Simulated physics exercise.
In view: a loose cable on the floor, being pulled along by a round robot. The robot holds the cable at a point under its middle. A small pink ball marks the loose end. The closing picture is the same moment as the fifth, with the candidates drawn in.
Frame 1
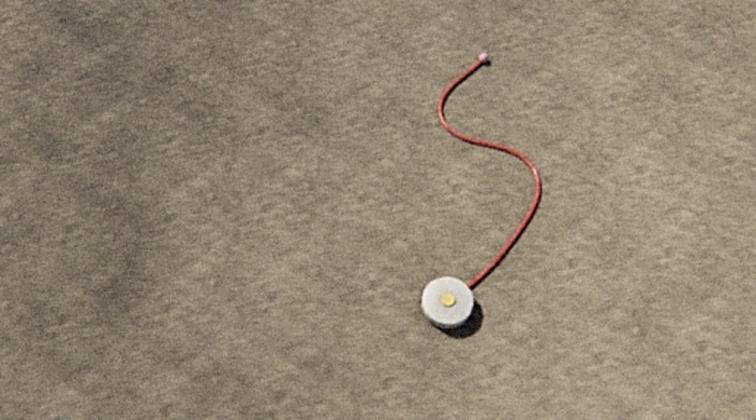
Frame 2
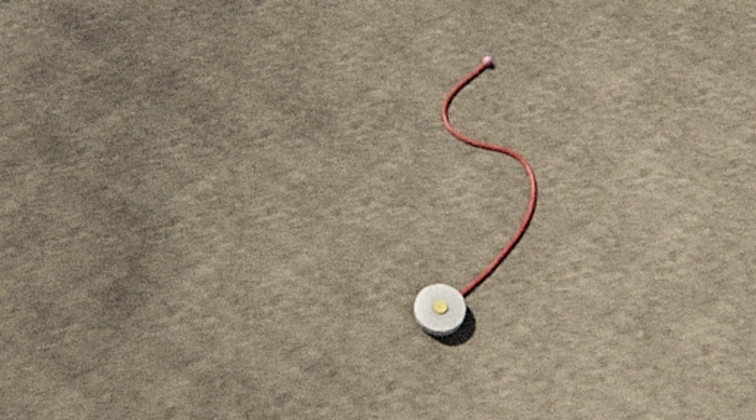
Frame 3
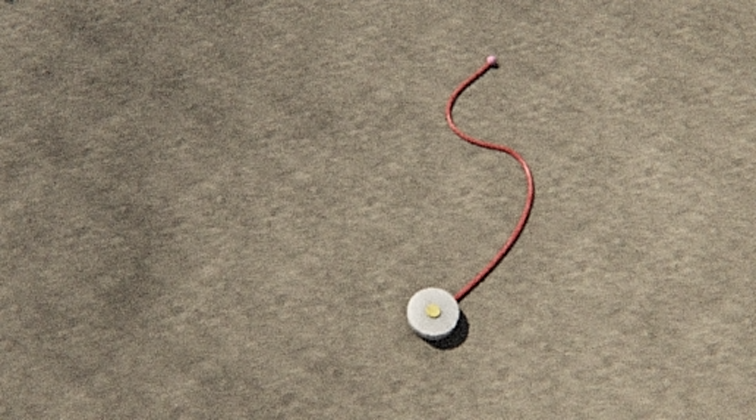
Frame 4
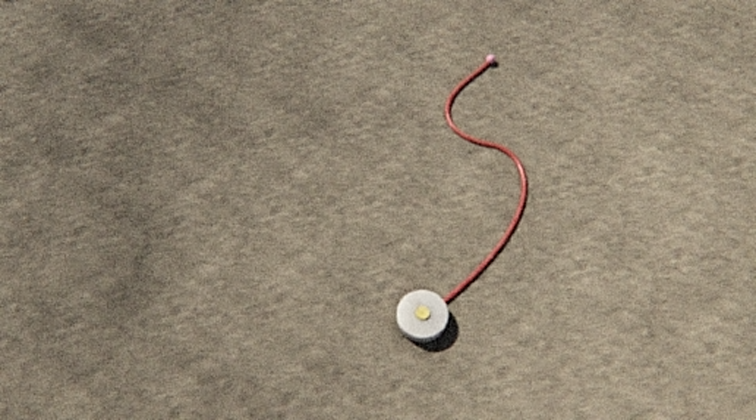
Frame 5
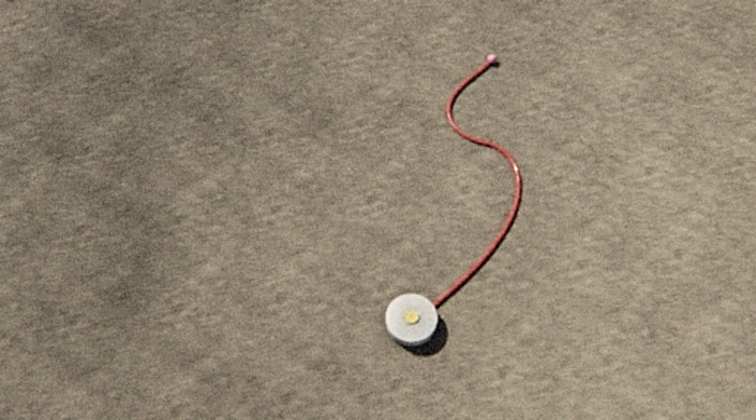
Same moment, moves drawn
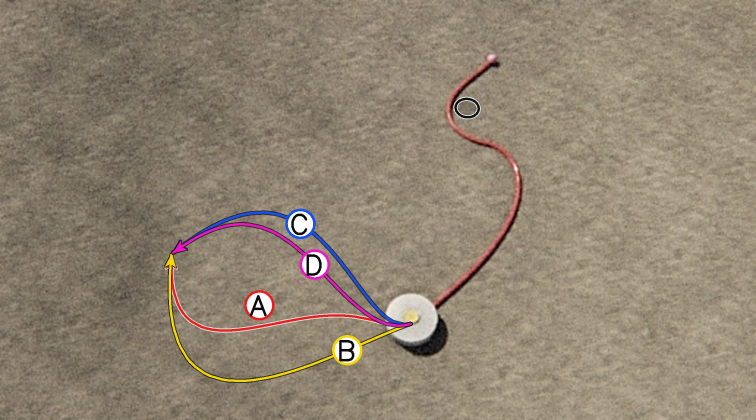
At the start, a round white disc-shaped robot with a yellow centre sits on rough brownish ground, a red cable curving up from it in an S shape. The robot moves a short way down and left, drawing the cable's near end along, while the far end shifts slightly right, then stays still.
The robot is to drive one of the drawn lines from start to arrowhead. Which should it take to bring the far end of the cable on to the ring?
Choose route B.
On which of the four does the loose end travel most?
That is B.
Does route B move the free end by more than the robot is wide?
Yes.
On the marked copy, A from (411, 324) via (263, 326) to (172, 256); B from (411, 324) via (241, 381) to (172, 254); C from (411, 324) via (305, 227) to (173, 253); D from (411, 324) via (299, 250) to (173, 253); the ring at (467, 108).
With B. Early on, robot (286, 370), middle of the cable (427, 217), free end (483, 68).
Further on, robot (175, 335), middle of the cable (374, 248), free end (468, 105).
At the end, robot (170, 250), middle of the cable (373, 247), free end (468, 105); the free end is on the ring.
As for the rest, A leaves the free end at (473, 86); C leaves the free end at (487, 64); D leaves the free end at (486, 64).
